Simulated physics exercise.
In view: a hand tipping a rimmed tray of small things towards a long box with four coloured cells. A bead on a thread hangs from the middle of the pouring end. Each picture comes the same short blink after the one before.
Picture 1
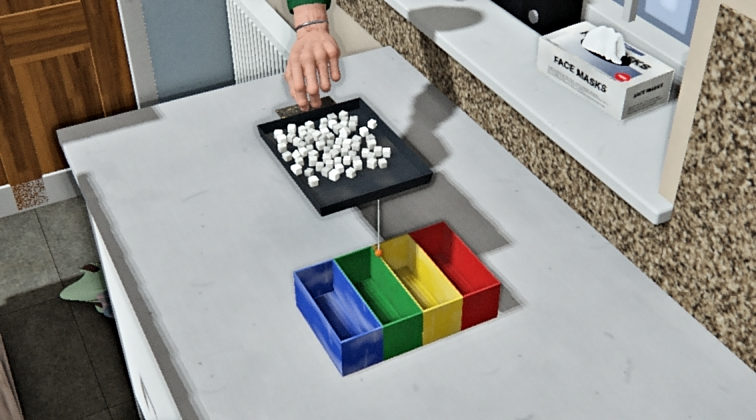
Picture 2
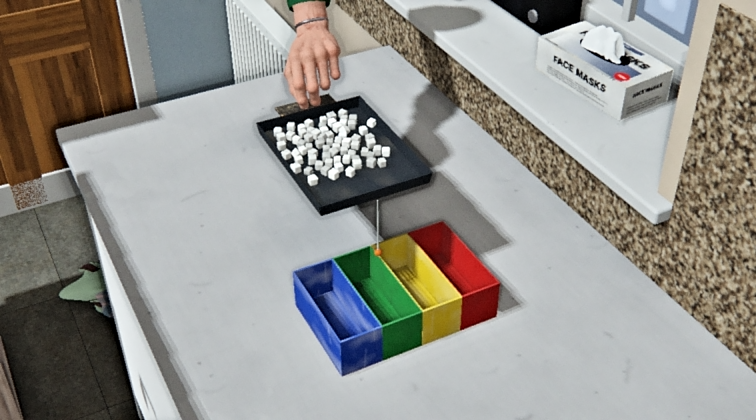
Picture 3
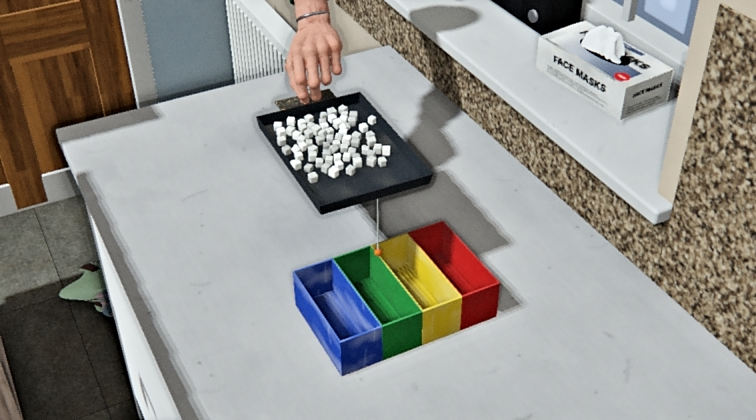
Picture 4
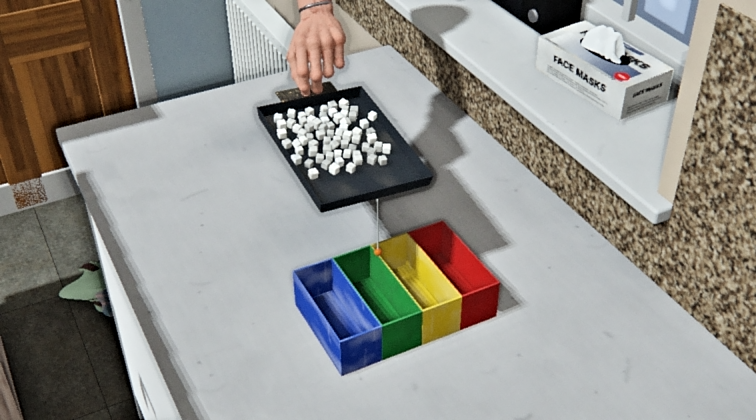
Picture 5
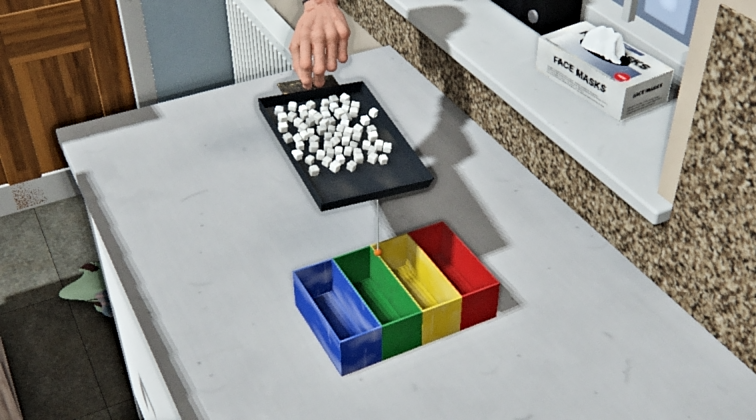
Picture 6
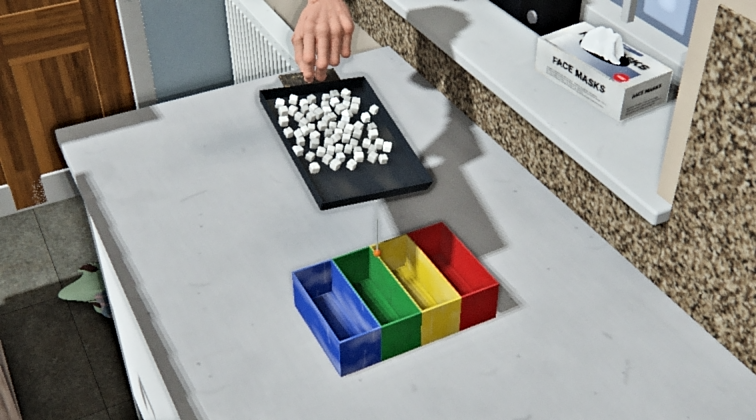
On a grey counter, a hand gradually tilts a dark tray of white cubes.
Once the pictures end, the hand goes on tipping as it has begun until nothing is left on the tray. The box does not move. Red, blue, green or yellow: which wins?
Most goes to the red cell.
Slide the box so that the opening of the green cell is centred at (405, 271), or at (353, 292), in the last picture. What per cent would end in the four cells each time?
About 100 and 60 per cent.
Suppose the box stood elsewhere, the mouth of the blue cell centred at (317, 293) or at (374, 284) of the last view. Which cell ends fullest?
In turn: The red one; that yellow cell.
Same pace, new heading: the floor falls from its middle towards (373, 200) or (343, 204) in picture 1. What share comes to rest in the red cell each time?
In turn 0 and 0 in a hundred.
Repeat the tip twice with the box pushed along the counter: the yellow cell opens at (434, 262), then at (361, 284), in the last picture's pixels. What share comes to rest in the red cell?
Roughly 30 per cent, and 20 per cent.
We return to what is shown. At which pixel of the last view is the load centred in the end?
Roughly at (445, 287).
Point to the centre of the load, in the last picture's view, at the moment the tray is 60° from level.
Close to (397, 160).
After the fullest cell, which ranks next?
Second comes the cell in yellow.
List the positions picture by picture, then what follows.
Corners of the pouring end (321, 206) and (430, 172), level; middle of the load (331, 144), sugar cubes; bead on its thread (379, 253); blue cell (362, 348); green cell (403, 333); yellow cell (442, 318); red cell (480, 304), in the first picture.
Corners of the pouring end (321, 205) and (430, 172), level; middle of the load (330, 142), in the second picture.
Corners of the pouring end (321, 204) and (430, 173), tipped barely, lowest at the right corner; middle of the load (330, 139), in the third picture.
Corners of the pouring end (322, 202) and (430, 175), tipped a little, lowest at the right corner; middle of the load (331, 134), in the fourth picture.
Corners of the pouring end (323, 202) and (431, 177), tipped a little, lowest at the right corner; middle of the load (332, 130), in the fifth picture.
Corners of the pouring end (324, 201) and (431, 180), tipped clearly, lowest at the right corner; middle of the load (333, 126); blue cell (360, 349); green cell (401, 333); yellow cell (441, 318); red cell (479, 304), in the sixth picture.
Just after the last frame, tray tipped steeply; almost all on the tray; just a few in the red cell; just a few falling or outside the box.
A moment on, tray tipped right over; almost all on the tray; about a tenth in the red cell.
Further on, tray tipped past a quarter turn; roughly half in the red cell; roughly a third in the yellow cell; about a tenth falling or outside the box.
When it is over, tray tipped past a quarter turn; roughly half in the red cell; roughly a third in the yellow cell; not one in the blue cell; not one in the green cell; about a tenth outside the box.
